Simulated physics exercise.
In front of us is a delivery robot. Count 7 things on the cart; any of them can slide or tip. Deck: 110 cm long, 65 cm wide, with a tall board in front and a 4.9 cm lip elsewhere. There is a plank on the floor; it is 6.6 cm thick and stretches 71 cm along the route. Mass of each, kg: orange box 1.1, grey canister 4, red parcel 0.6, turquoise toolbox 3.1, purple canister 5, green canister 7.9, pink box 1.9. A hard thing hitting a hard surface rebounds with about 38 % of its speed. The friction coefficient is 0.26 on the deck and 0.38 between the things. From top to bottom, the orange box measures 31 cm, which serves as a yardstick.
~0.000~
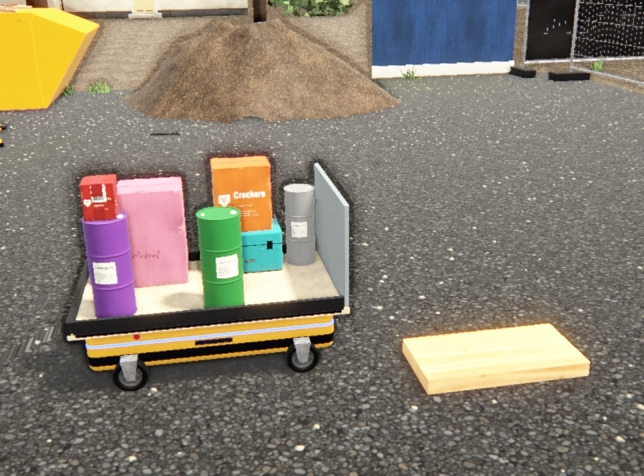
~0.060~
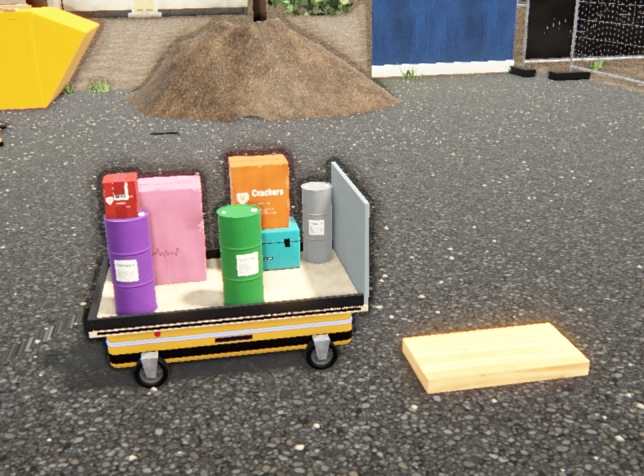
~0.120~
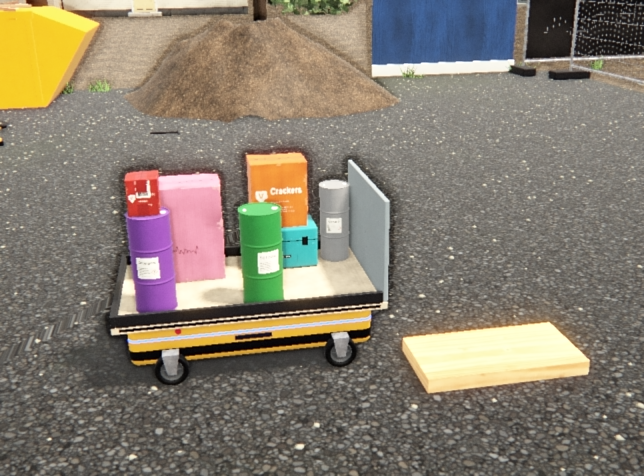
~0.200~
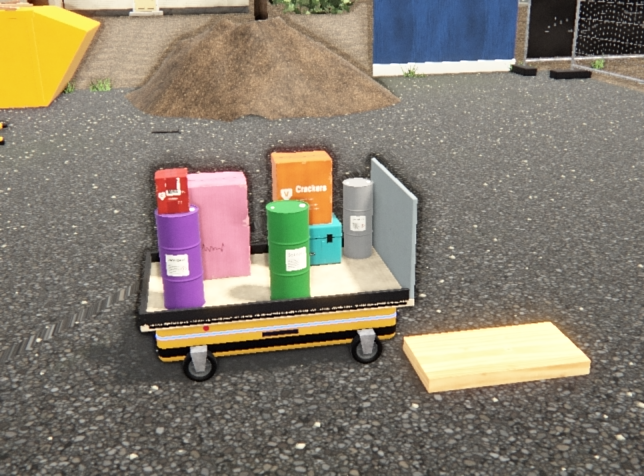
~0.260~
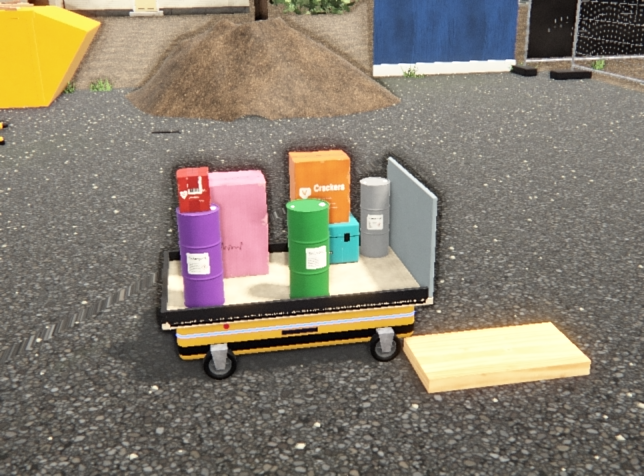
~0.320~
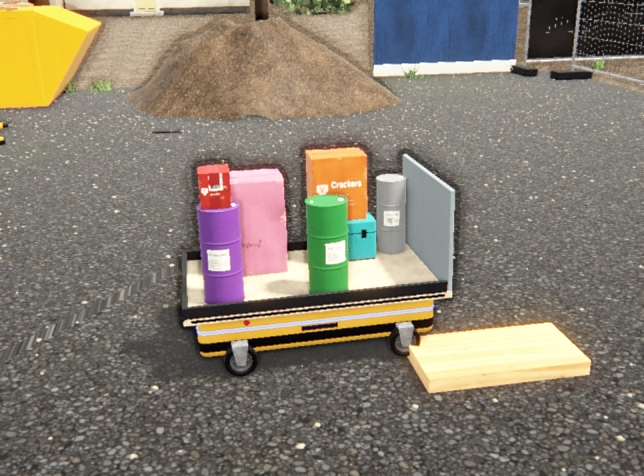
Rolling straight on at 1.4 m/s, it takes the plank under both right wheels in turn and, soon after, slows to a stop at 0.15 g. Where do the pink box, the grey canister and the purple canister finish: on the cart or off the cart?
The pink box comes off the cart and the grey canister comes off the cart and the purple canister stays on the cart.
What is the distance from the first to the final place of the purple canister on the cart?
Roughly 36 cm.
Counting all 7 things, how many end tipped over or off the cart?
The answer: 5.
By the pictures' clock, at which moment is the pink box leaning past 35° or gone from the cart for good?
Somewhere about 1.0 s.
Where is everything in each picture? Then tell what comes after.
In the first frame, 0 cm covered; pink box (154, 232); grey canister (300, 225); purple canister (110, 266).
In the second frame, 8 cm covered; turquoise toolbox (266, 244); green canister (242, 258).
In the third frame, 17 cm covered; orange box (277, 191); red parcel (143, 194).
In the fourth frame, 28 cm covered; green canister (289, 253).
In the fifth frame, 36 cm covered; orange box (319, 188); red parcel (194, 190).
In the sixth frame, 45 cm covered; pink box (253, 222); grey canister (391, 214); purple canister (221, 253).
Around 1.02 s, 143 cm covered; grey canister now off the cart; pink box at 35° to upright near (427, 187); purple canister at 14° to upright near (449, 202).
Around 1.52 s, 213 cm covered; pink box now off the cart; purple canister at 52° to upright near (598, 225); red parcel upside down.
Finally (3.0 s), off the cart, grey canister and pink box; on their side or leaning hard on the cart, red parcel, purple canister and green canister; the other 2 still in place (within 10 cm). Final places as that camera would see them, pink box near (493, 228).
